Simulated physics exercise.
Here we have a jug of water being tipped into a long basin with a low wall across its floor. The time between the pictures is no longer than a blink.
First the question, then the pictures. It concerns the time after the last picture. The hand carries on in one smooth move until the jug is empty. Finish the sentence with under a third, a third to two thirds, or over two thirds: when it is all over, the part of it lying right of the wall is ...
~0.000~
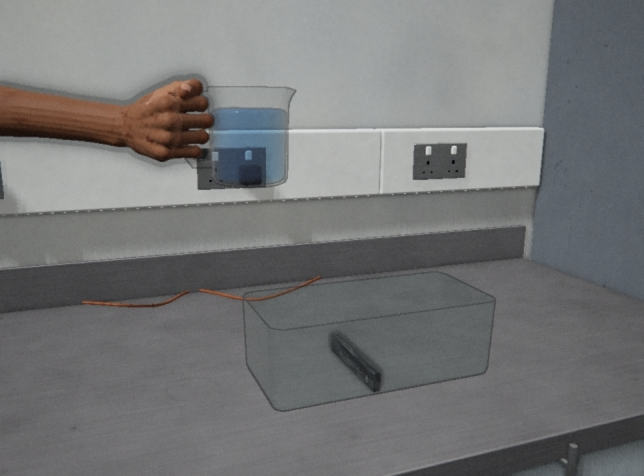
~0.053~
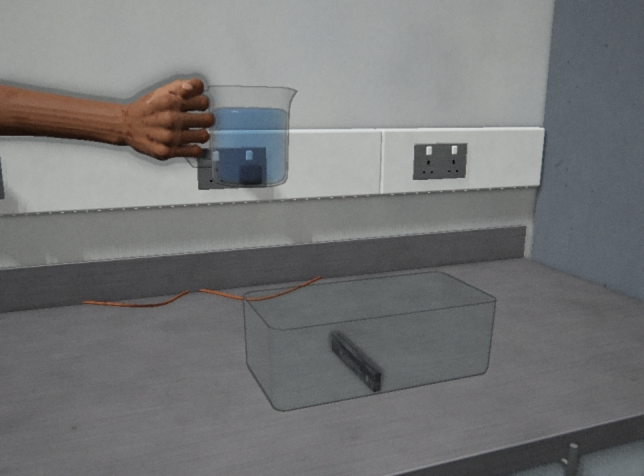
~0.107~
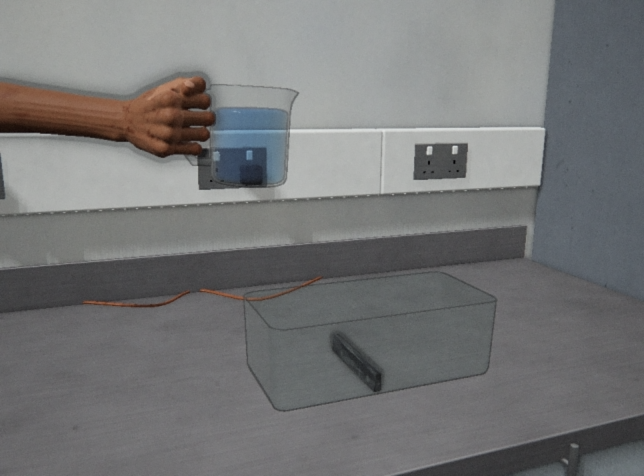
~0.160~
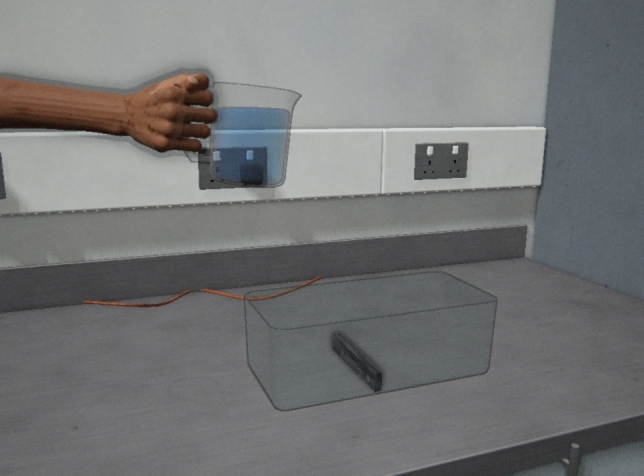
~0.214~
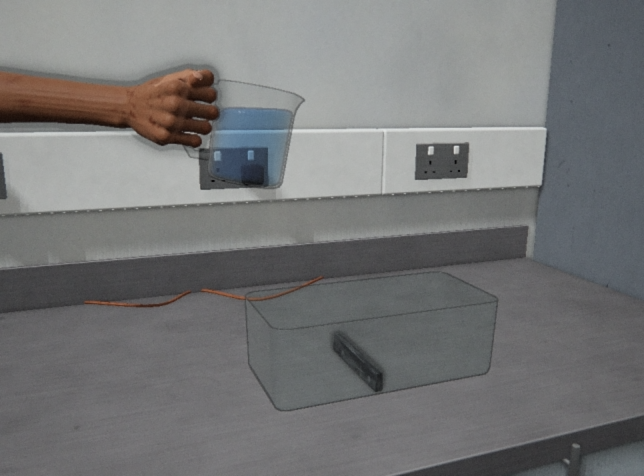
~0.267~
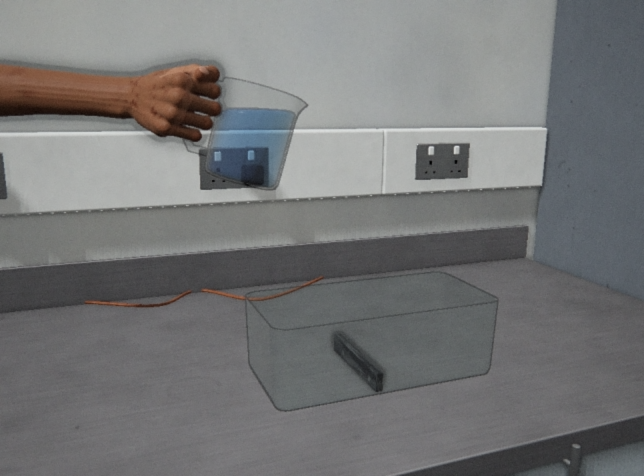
... over two thirds.
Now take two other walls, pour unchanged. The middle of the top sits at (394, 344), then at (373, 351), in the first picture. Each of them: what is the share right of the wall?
Record: Case 1 near 10 %, case 2 near 25 %.
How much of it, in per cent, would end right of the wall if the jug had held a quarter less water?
It comes to around 75 percent.
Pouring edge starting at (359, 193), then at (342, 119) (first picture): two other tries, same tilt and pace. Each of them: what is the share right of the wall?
Estimate: 95 per cent, then 90 per cent.
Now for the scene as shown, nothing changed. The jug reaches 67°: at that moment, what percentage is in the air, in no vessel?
It comes to 15 per cent or so.
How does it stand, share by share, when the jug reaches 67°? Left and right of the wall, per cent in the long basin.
Left part close to 0 in a hundred, right part close to 0.
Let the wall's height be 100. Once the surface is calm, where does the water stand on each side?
Once still, it is 20 % on the left and 60 % on the right.
A moment on, the jug is tipped part way and 86 per cent is still to pour, 0 is left of the wall and 0 right of it.
Next, the jug is tipped on its side and 40 per cent is still to pour, 2 is left of the wall and 25 right of it.
Then the jug is tipped on its side and 11 per cent is still to pour, 6 is left of the wall and 69 right of it.
Later the jug is tipped on its side and 3 per cent is still to pour, 13 is left of the wall and 79 right of it.
At rest 20 per cent lies left of the wall, 77 right of it and 3 outside.
